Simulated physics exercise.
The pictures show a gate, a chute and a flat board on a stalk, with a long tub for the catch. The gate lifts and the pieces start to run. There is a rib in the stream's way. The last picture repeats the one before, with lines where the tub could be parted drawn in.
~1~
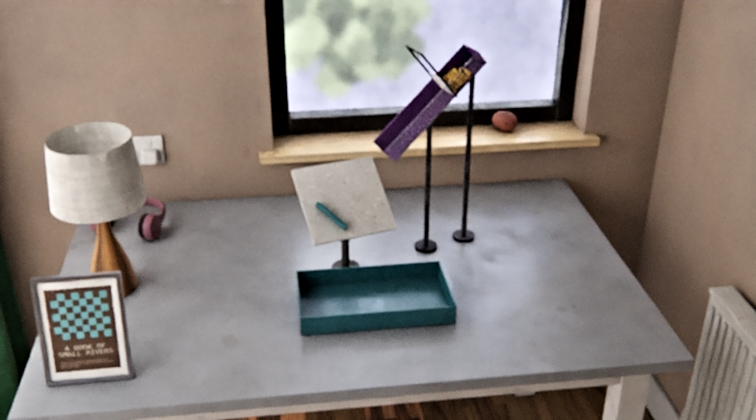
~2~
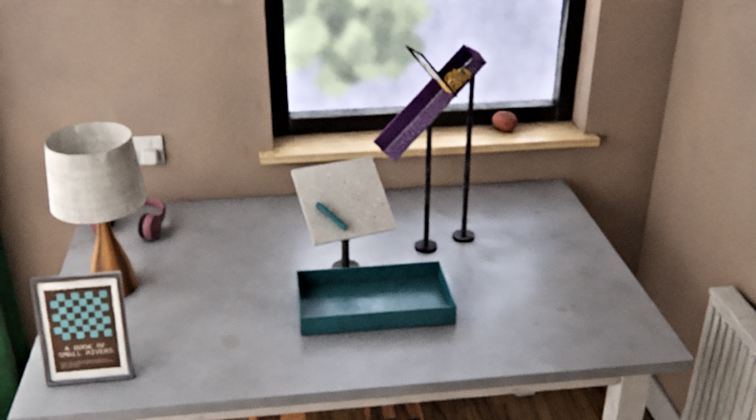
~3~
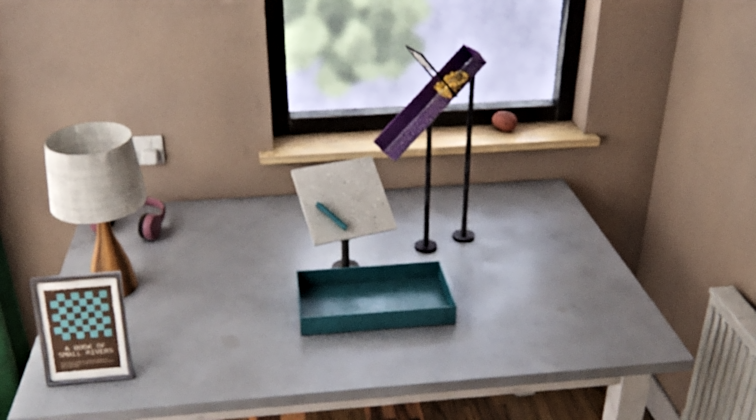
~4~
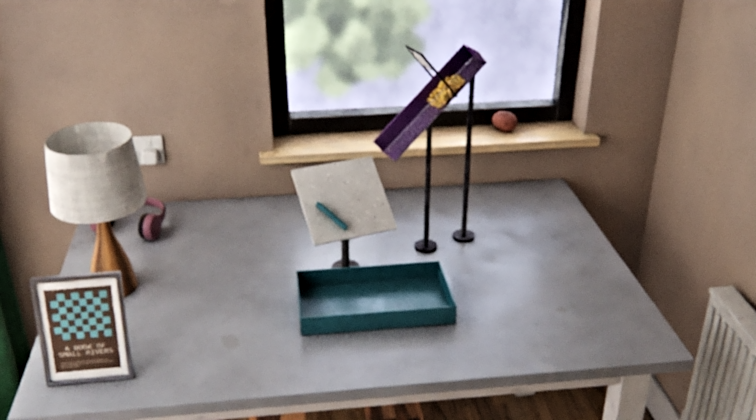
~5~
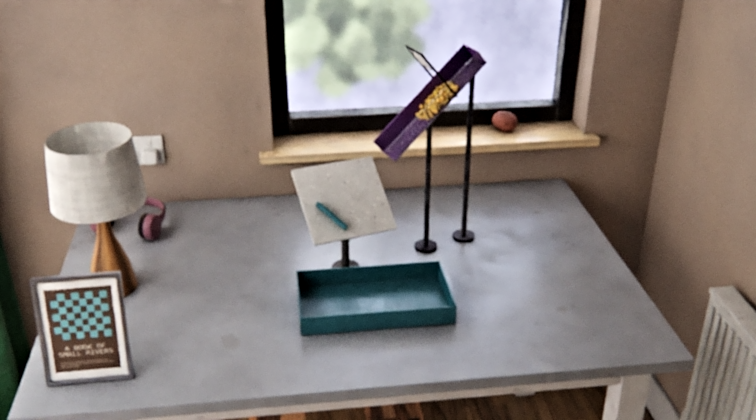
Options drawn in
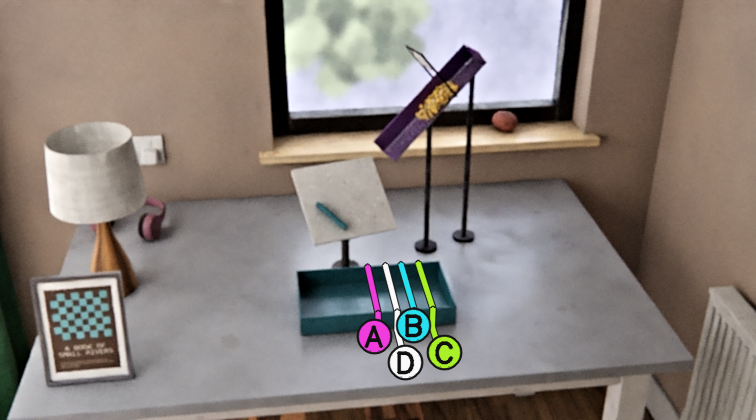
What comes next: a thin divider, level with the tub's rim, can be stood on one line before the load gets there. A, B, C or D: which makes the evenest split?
It is A.
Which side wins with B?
More lands on the left.
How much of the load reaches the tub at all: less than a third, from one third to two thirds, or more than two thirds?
It is more than two thirds.
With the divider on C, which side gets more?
Left.
On the marked copy, line A crosses the front rim at (377, 312); line B crosses the front rim at (414, 309); line C crosses the front rim at (432, 308); line D crosses the front rim at (397, 311).
With A, of what is caught, about two thirds on the left of the divider, about a third on the right.
With B, of what is caught, all on the left of the divider, none on the right.
With C, of what is caught, all on the left of the divider, none on the right.
With D, of what is caught, nearly all on the left of the divider, a small part on the right.
